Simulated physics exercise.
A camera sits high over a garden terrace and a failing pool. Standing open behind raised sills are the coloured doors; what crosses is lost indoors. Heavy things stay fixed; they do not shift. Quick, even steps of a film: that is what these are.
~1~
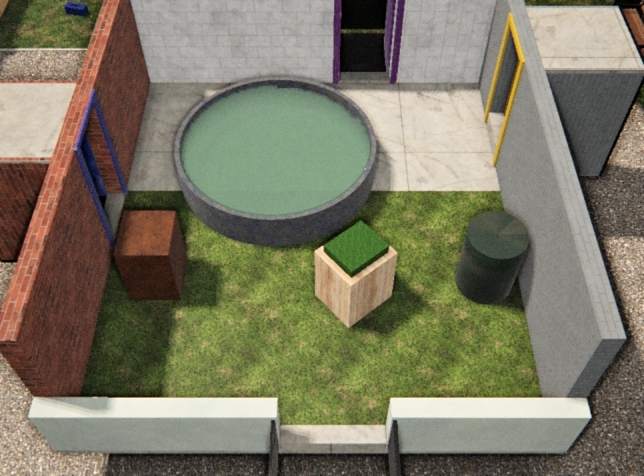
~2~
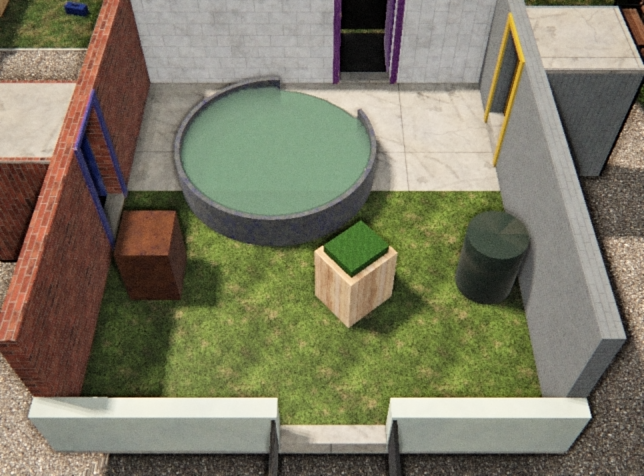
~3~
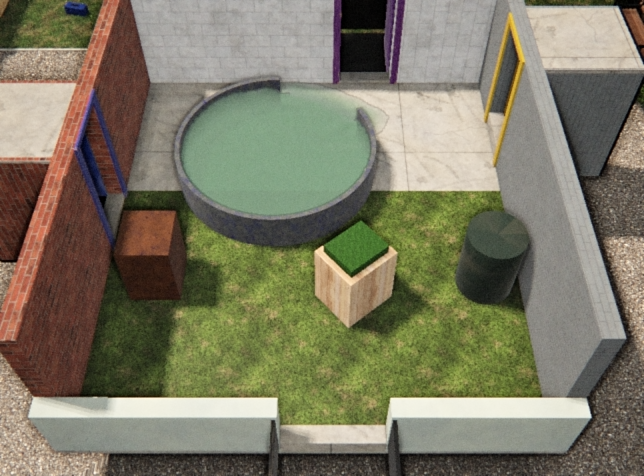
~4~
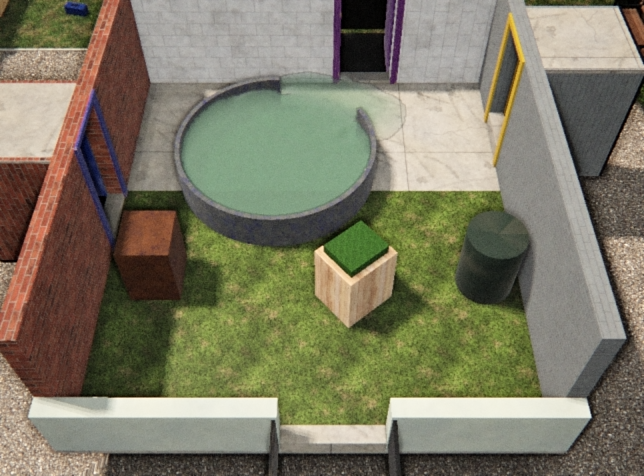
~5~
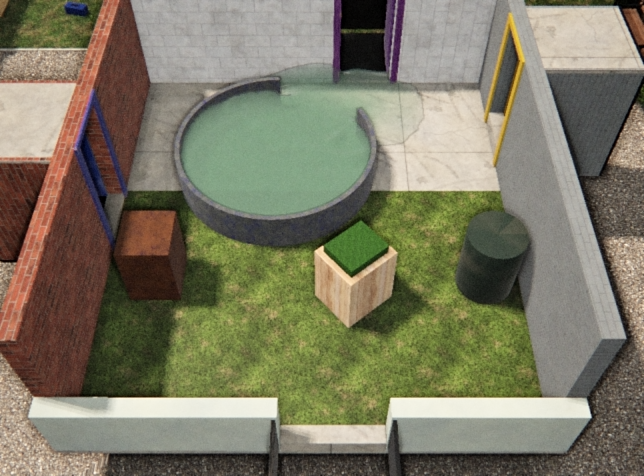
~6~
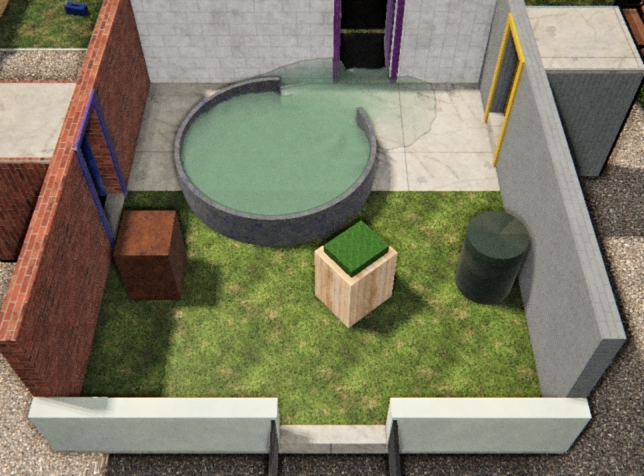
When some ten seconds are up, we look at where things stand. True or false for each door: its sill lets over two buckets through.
The blue door false; the yellow door false; the purple door true.
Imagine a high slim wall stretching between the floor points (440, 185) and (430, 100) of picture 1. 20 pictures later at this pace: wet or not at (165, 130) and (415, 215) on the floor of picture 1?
Submerged, then submerged.
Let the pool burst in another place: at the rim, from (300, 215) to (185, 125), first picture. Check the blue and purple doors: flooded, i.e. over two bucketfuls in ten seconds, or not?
In brief, the blue door exceeds the mark and the purple door remains below.
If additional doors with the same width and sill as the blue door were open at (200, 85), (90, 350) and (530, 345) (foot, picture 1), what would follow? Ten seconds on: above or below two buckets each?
Below, below, below.
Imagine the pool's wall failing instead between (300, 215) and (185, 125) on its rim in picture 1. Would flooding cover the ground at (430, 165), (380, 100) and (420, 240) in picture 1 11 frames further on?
In the order given: Untouched, untouched and untouched.
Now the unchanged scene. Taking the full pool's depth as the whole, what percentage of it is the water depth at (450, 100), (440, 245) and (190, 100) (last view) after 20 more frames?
About 50 per cent, then 12 per cent, then 10 per cent.
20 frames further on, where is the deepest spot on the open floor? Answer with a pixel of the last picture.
Around (476, 93).
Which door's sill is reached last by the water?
Answer is the door marked blue.
A moment on, water covers 15 % of the floor; the blue door not reached, the yellow door not reached, the purple door far over two buckets in.
Next, water covers 25 % of the floor; the blue door not reached, the yellow door wet at the sill, nothing in, the purple door far over two buckets in.
Then, water covers 45 % of the floor; the blue door wet at the sill, nothing in, the yellow door wet at the sill, nothing in, the purple door far over two buckets in.
Later, water covers 75 % of the floor; the blue door wet at the sill, nothing in, the yellow door wet at the sill, nothing in, the purple door far over two buckets in.
In the end, water covers 100 % of the floor; the blue door wet at the sill, nothing in, the yellow door wet at the sill, nothing in, the purple door far over two buckets in.
